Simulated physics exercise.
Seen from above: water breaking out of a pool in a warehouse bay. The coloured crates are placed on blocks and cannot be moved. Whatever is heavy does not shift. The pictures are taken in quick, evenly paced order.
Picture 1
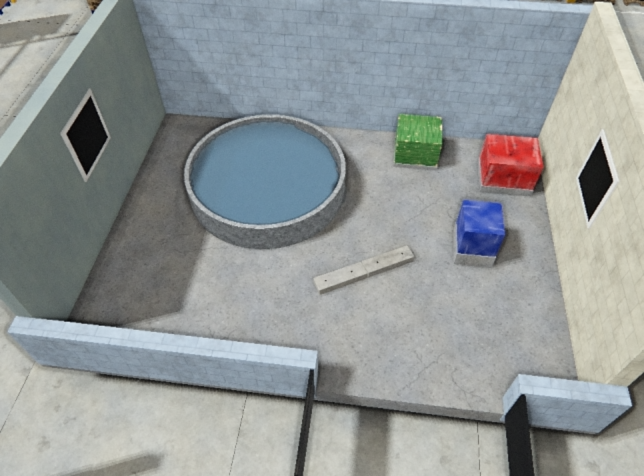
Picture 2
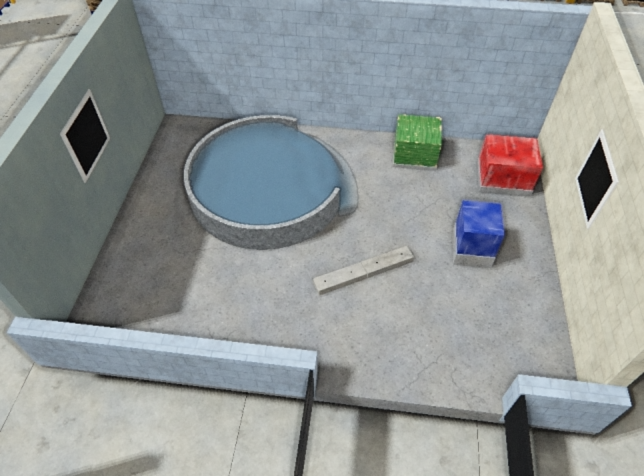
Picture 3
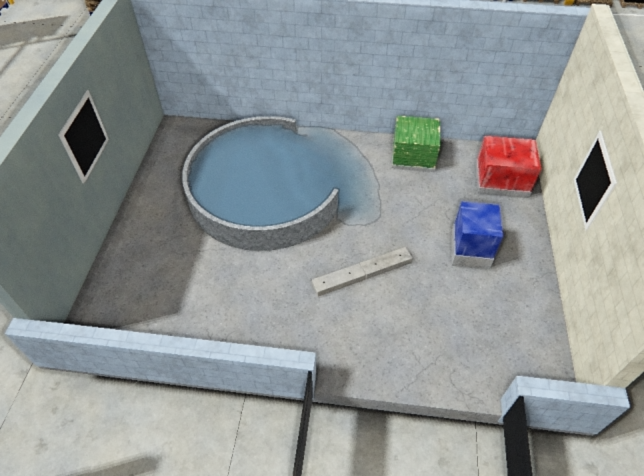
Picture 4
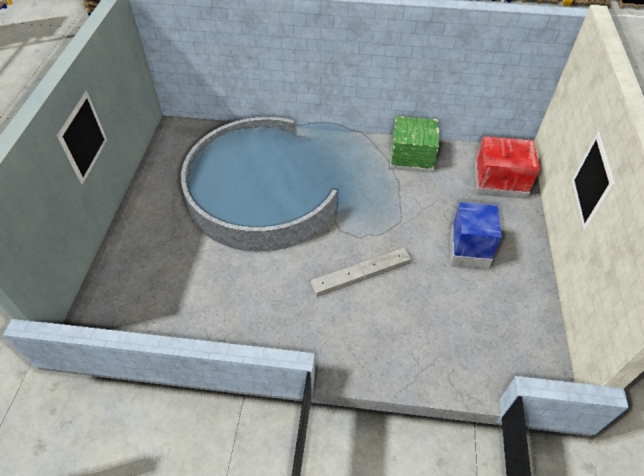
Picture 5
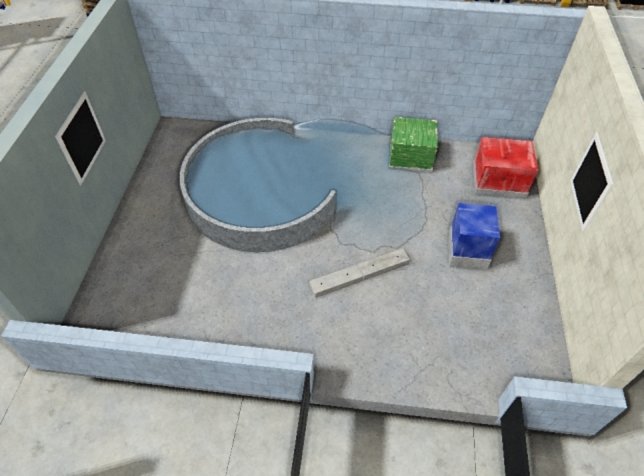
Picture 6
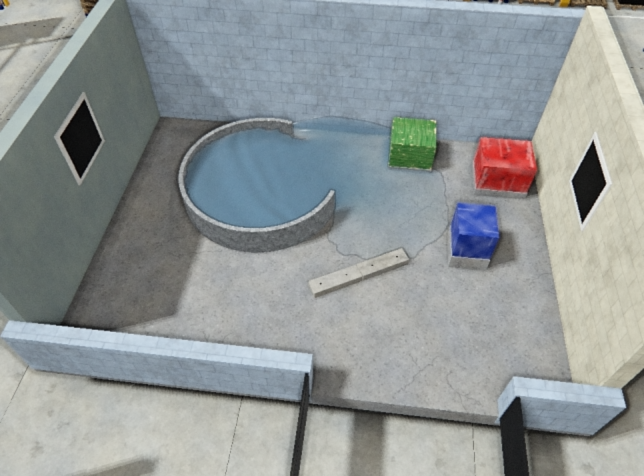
Water pours through a gap in the round pool and spreads right across the floor.
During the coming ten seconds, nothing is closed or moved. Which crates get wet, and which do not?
In order: The green crate is not protected by its plinth; the blue crate is protected by its plinth; the red crate is not protected by its plinth.
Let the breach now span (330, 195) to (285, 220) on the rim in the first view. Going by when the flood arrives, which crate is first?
First in line is the blue one.
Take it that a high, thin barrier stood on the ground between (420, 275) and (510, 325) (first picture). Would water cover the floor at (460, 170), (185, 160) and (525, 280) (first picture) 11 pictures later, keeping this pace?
The first point comes out inundated, the next unwetted, the last unwetted.
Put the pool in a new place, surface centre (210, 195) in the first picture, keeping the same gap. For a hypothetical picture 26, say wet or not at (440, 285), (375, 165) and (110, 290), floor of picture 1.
The first spot is inundated, the second inundated, and the third not reached.
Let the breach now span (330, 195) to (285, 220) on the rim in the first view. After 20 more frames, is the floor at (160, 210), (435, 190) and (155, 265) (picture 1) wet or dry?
Spared, then sodden, then spared.
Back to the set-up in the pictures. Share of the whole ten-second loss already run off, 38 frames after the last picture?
Around 35 %.
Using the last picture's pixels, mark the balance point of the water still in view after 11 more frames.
Close to (327, 182), I reckon.
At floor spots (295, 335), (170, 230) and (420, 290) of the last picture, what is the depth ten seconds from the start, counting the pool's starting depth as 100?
At the three places, in the order asked: Around 8, 4 and 8 per cent.
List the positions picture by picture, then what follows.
The first frame shows the round pool at (266, 170) is whole and still.
In the second frame, water pours out at (334, 162) and has run to (347, 212).
In the third frame, water pours out at (333, 165) and has run to (370, 218).
In the fourth frame, water pours out at (331, 166) and has run to (393, 221).
In the fifth frame, water pours out at (330, 167) and has run to (416, 227).
In the sixth frame, the front is at (440, 224), out from the gap at (329, 168).
A moment on, water covers 25 % of the floor; the green crate water round its plinth, the blue crate water round its plinth, the red crate water round its plinth.
Next, water covers 30 % of the floor; the green crate water round its plinth, the blue crate water round its plinth, the red crate water round its plinth.
Then, water covers 45 % of the floor; the green crate water round its plinth, the blue crate water round its plinth, the red crate water round its plinth.
Later, water covers 75 % of the floor; the green crate water round its plinth, the blue crate water round its plinth, the red crate water round its plinth.
In the end, water covers 100 % of the floor; the green crate was topped, the blue crate stayed above the water, the red crate was topped.
